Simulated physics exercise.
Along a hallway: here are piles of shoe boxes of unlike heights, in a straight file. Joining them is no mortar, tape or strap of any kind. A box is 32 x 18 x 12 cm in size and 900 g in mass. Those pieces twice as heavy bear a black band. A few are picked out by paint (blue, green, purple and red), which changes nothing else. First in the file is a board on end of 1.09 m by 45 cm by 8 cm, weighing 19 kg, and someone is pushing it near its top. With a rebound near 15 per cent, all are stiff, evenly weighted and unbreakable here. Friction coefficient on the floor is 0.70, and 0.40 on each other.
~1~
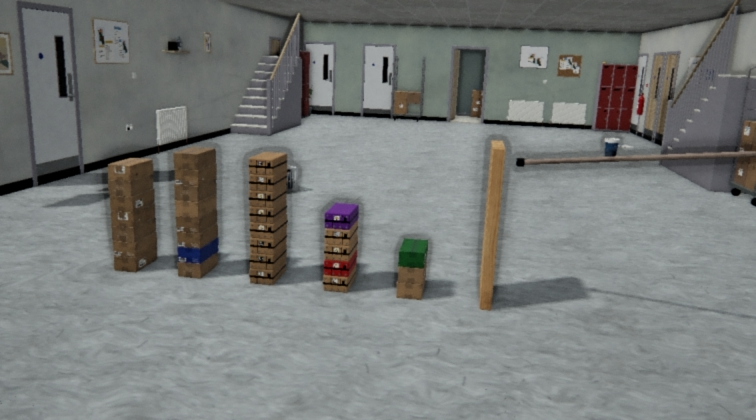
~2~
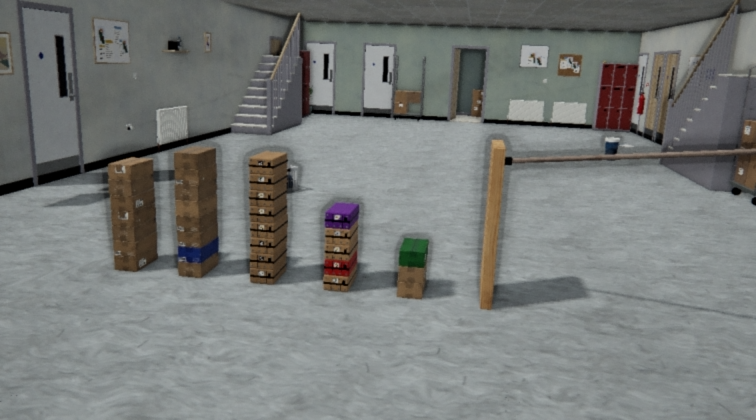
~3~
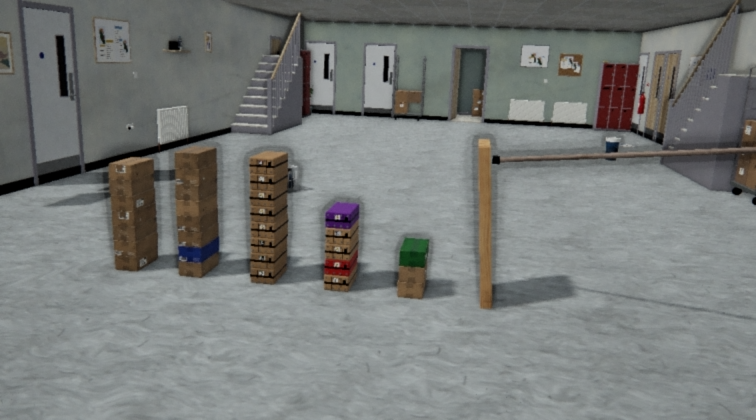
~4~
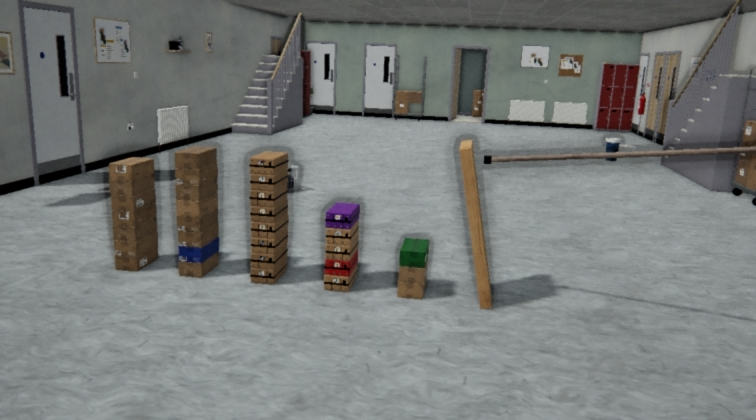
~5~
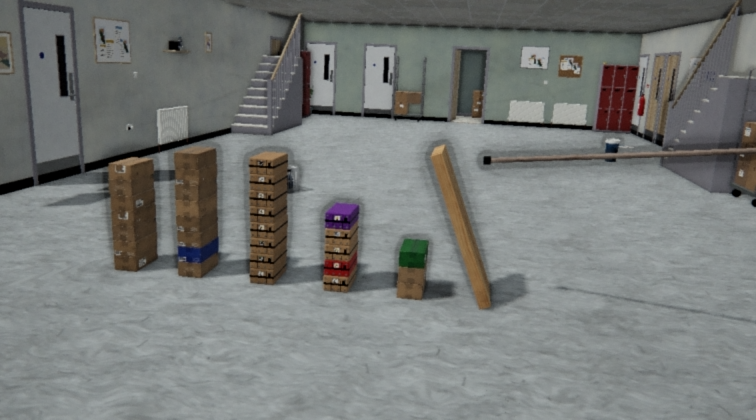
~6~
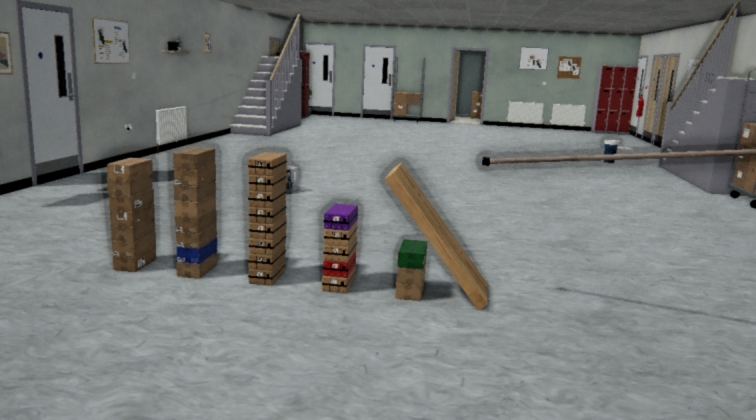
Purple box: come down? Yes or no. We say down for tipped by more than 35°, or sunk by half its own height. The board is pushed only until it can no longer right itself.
No.
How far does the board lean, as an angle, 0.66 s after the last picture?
At that time it leans about 55°.
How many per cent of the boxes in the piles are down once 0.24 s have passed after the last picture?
By then 0 %.
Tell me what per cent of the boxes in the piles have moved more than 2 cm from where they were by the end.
It works out to 5 percent.
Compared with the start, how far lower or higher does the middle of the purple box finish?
About 0 cm lower.
Then, 0.06 s on from the sixth picture, board 47° from upright; none of the 31 boxes down; purple box unmoved.
Then, 0.12 s on from the sixth picture, board 57° from upright; none of the 31 boxes down, 1 disturbed; purple box unmoved; green box displaced 30 mm.
Then, 0.24 s on from the sixth picture, board 64° from upright; none of the 31 boxes down, 3 disturbed; purple box displaced 17 mm; green box displaced 7 cm.
Then, 0.66 s on from the sixth picture, board 56° from upright; none of the 31 boxes down, 2 disturbed; purple box displaced 17 mm; green box displaced 7 cm.
Finally, board 58° from upright; none of the 31 boxes down, 2 disturbed; purple box displaced 17 mm; green box displaced 8 cm; red box unmoved. Seen by the last camera, middles, purple box near (339, 216), green box near (402, 254).
